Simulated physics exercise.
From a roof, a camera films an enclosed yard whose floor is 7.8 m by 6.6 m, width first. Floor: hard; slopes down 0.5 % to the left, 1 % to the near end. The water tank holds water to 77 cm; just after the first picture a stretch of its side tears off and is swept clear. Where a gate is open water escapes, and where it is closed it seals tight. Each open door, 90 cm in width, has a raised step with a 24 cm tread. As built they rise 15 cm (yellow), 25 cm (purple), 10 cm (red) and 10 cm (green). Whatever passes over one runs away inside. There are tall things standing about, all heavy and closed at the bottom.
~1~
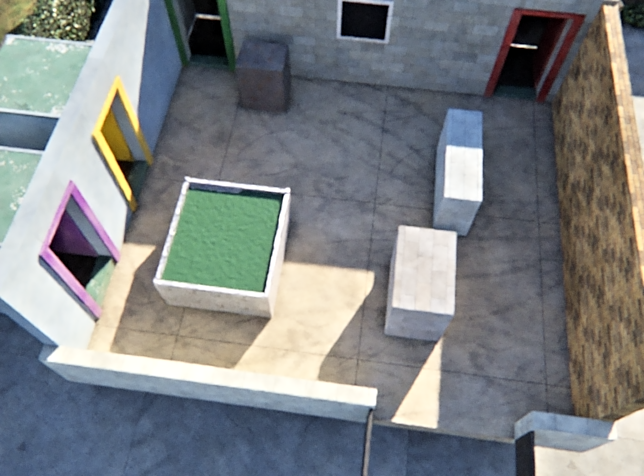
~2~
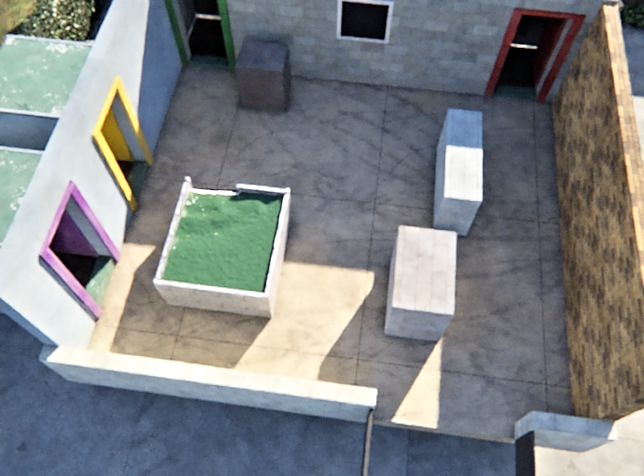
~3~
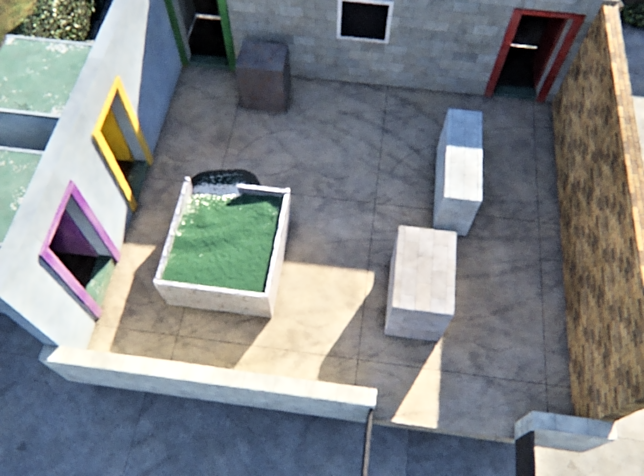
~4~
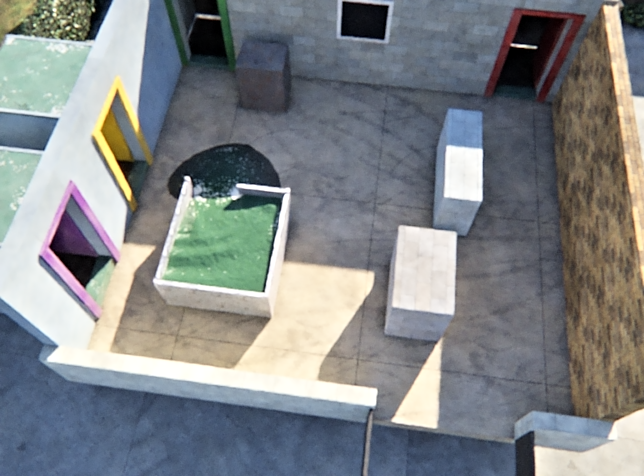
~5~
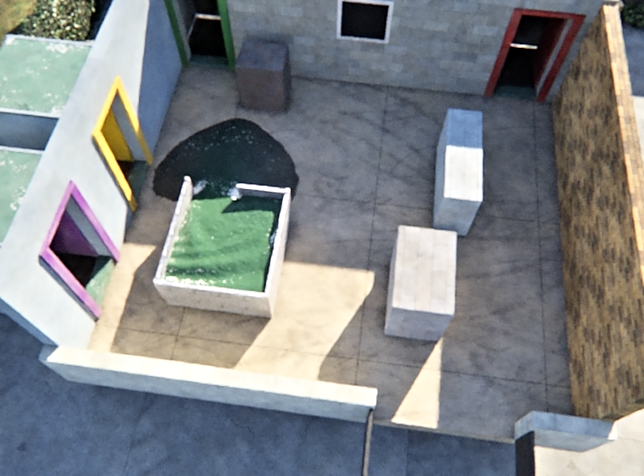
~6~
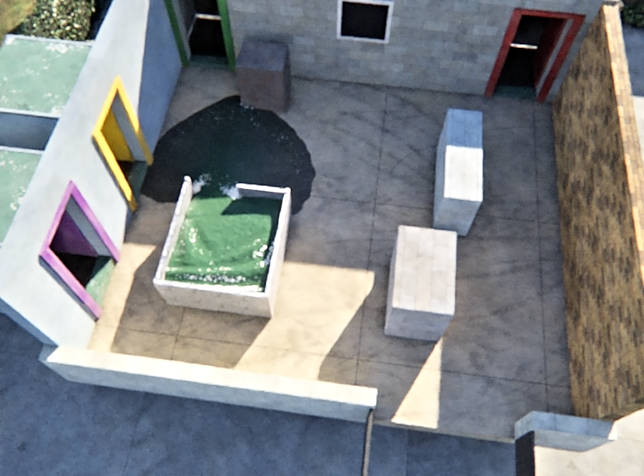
An enclosed paved yard with grey walls is seen from a roof, looking down through a still camera. A square water tank with pale sides and green water stands left of centre, with purple and yellow doorways at left, a green one behind, a red one at back right, and box-like blocks standing about. Part of the tank's far side breaks away, and water pours through the gap, spreading in a dark, widening patch.
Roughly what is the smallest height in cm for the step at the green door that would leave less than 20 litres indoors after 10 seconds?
Close to 33 cm.
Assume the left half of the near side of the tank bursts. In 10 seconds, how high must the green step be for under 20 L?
The answer is some 17 cm.
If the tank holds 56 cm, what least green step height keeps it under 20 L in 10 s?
The step would need to be some 22 cm high.
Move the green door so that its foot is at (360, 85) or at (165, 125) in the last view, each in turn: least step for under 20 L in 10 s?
9.0 and 19 cm.
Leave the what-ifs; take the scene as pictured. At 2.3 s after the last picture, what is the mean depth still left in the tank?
Some 33 cm.
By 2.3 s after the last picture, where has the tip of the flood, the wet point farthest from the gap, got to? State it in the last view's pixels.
Around pixel (506, 101).
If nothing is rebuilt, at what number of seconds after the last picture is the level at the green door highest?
Some 1.6 s, more or less.
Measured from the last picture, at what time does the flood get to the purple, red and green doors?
Door purple 2.8 s / door red 2.4 s / door green 0.3 s.
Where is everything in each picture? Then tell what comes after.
The first picture shows the water tank at (225, 237) is whole and still, 77 cm deep; the green door at (202, 30) is dry.
In the second picture, water pours out on the far side and has run 0.4 m, to a hidden place; about 11 cm deep outside, 77 cm at the back.
In the third picture, the gap is on the far side, the front 0.8 m out at (229, 173); the back of the water tank holds 77 cm.
In the fourth picture, water pours out on the far side and has run 1.4 m, to (230, 147); about 8 cm deep outside, 77 cm at the back.
In the fifth picture, the gap is on the far side, the front 2.1 m out at (239, 122); the back of the water tank holds 71 cm.
In the sixth picture, water pours out on the far side and has run 2.6 m, to (233, 100); about 4 cm deep outside, 63 cm at the back; 1.0 m in a straight line remain to the green door at (202, 30).
Then, 0.7 s after the last picture water covers 20 % of the floor, deepest (42 cm) near (215, 204); 18 cm at the green door, 13 litres in over its 10 cm step.
Then, 2.3 s after the last picture water covers 30 % of the floor, deepest (30 cm) near (191, 96); 28 cm at the green door, 271 litres in over its 10 cm step.
Then, 9.3 s after the last picture water covers 85 % of the floor, deepest (10 cm) near (83, 363); 7 cm at the green door, 436 litres in over its 10 cm step.
At the green door as built, the water peaked near 36 cm, 1.5 s after the last picture.
Run again over the same 10 s with other heights there, 39 litres in over 29.5 cm, 5 litres over 40 cm. The limit of 20 litres is kept from about 33 cm up.
